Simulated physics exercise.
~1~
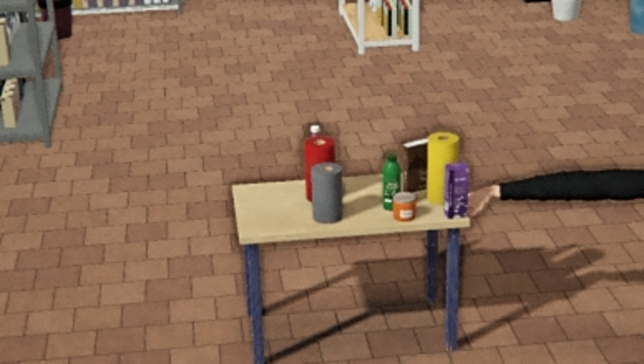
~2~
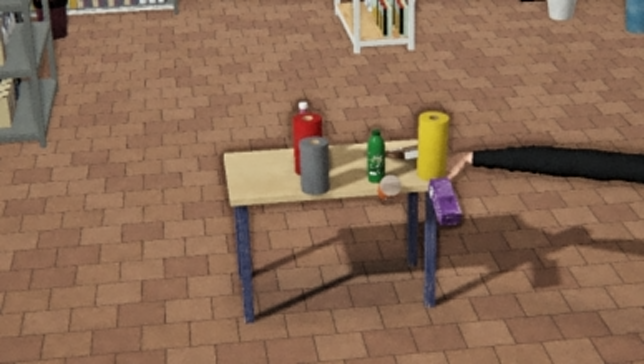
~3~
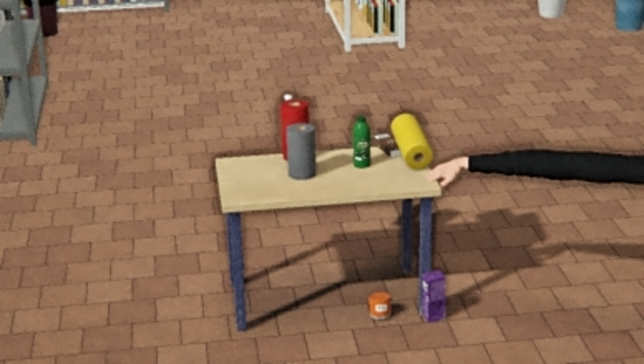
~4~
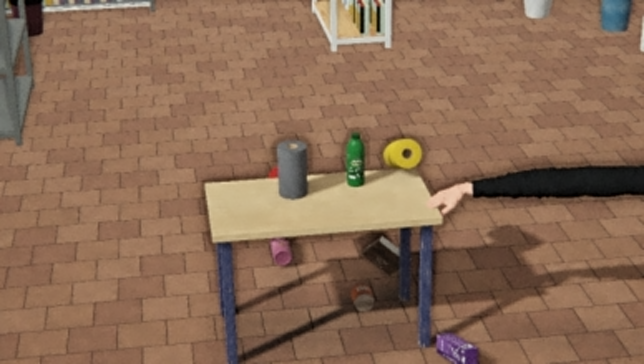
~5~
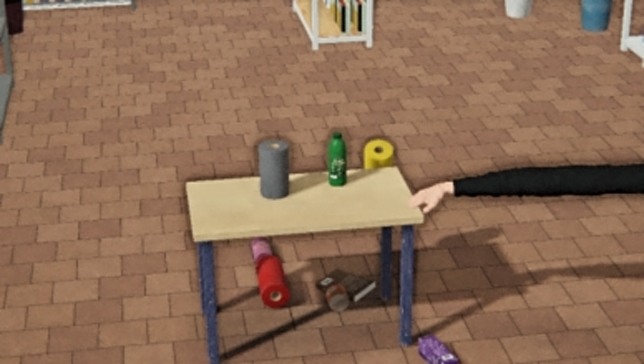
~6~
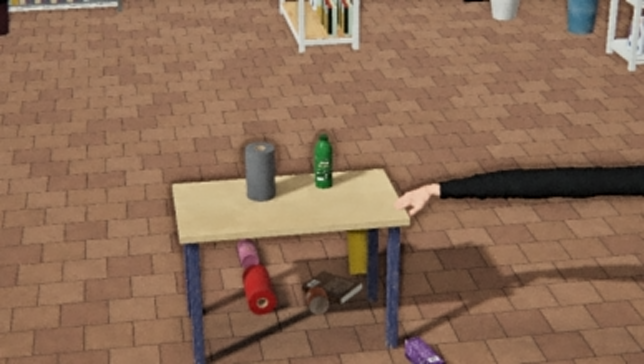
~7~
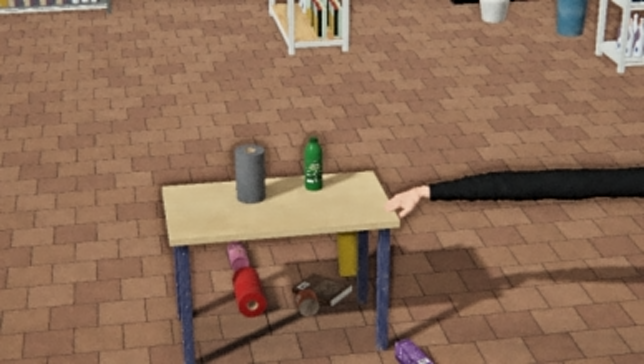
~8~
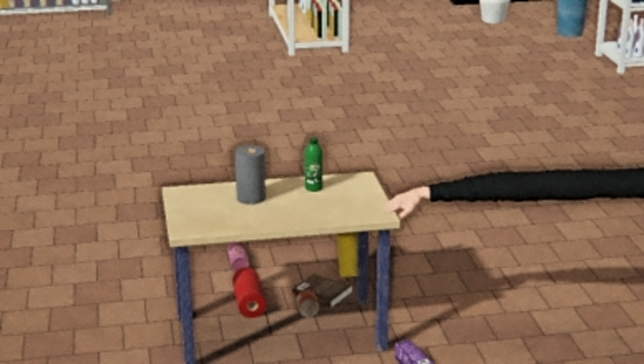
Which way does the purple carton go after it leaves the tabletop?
It moves down, dropping past the right end of the table to the brick paving.
